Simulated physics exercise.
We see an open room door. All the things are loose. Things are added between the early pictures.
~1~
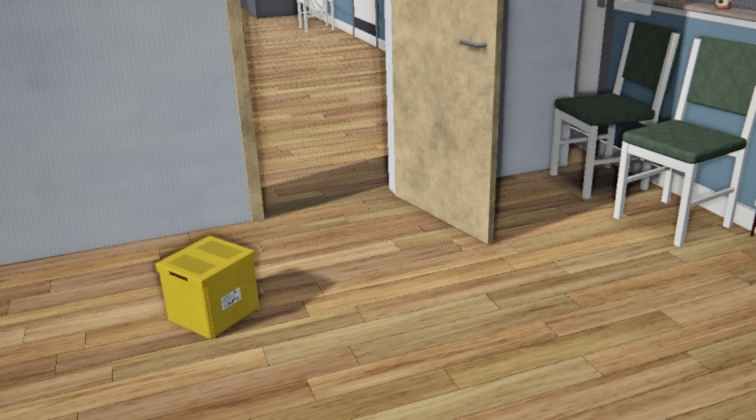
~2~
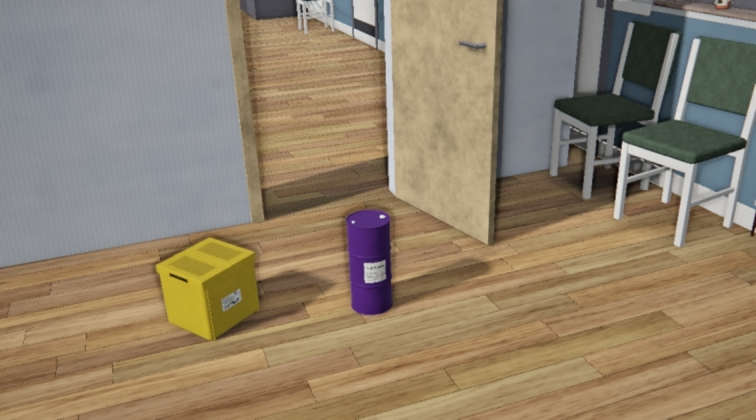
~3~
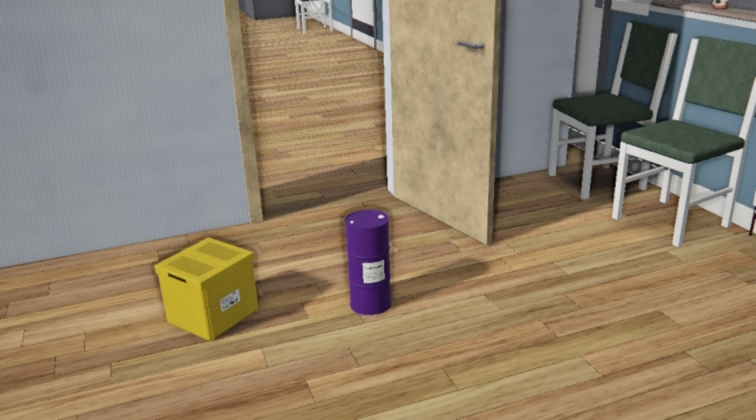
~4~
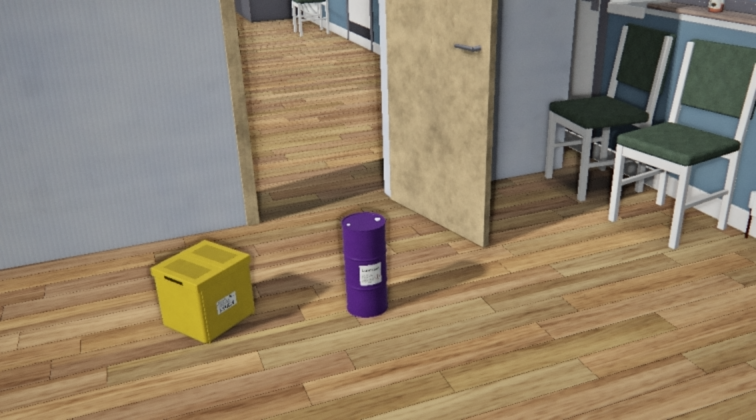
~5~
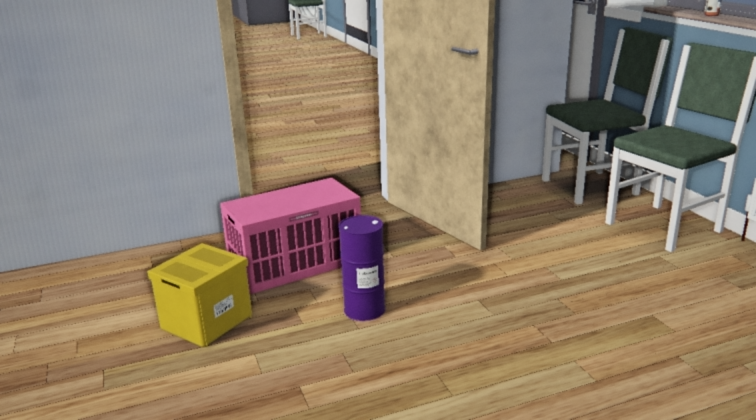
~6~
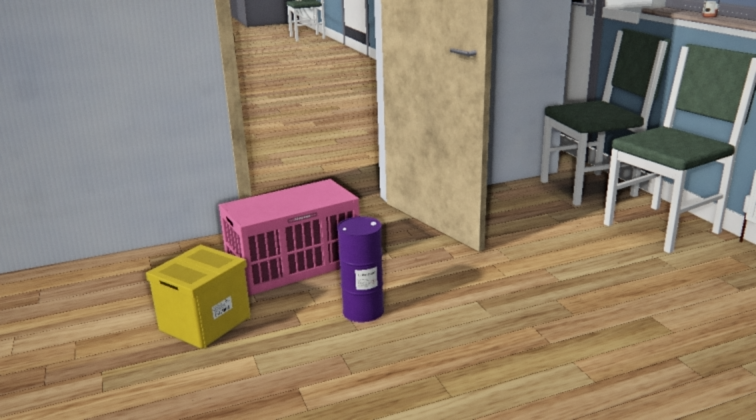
Nothing slid or rolled, though a purple canister appeared to the right of a yellow tote, then a pink chest showed up behind them, near a wide-open door that stayed still.
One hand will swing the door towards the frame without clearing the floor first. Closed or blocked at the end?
The door is blocked.
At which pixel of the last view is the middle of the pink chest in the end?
Near (283, 234).
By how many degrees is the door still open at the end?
About 55°.
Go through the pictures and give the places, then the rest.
The first picture shows door wide open and still; yellow tote (210, 287).
The second picture shows door wide open and still; yellow tote (211, 288); purple canister (370, 263).
The third picture shows door wide open and still; yellow tote (209, 288); purple canister (369, 263).
The fourth picture shows door wide open and still; yellow tote (206, 291); purple canister (366, 265).
The fifth picture shows door wide open and still; yellow tote (203, 294); purple canister (363, 268).
The sixth picture shows door wide open and still; pink chest (292, 234); yellow tote (201, 296).
Then, 0.50 s later than the last frame, door 83° open.
Then, 0.70 s later than the last frame, door 65° open.
When it is over, door 55° open; all 3 as before. End places, in pixels of the last picture, pink chest near (283, 234).
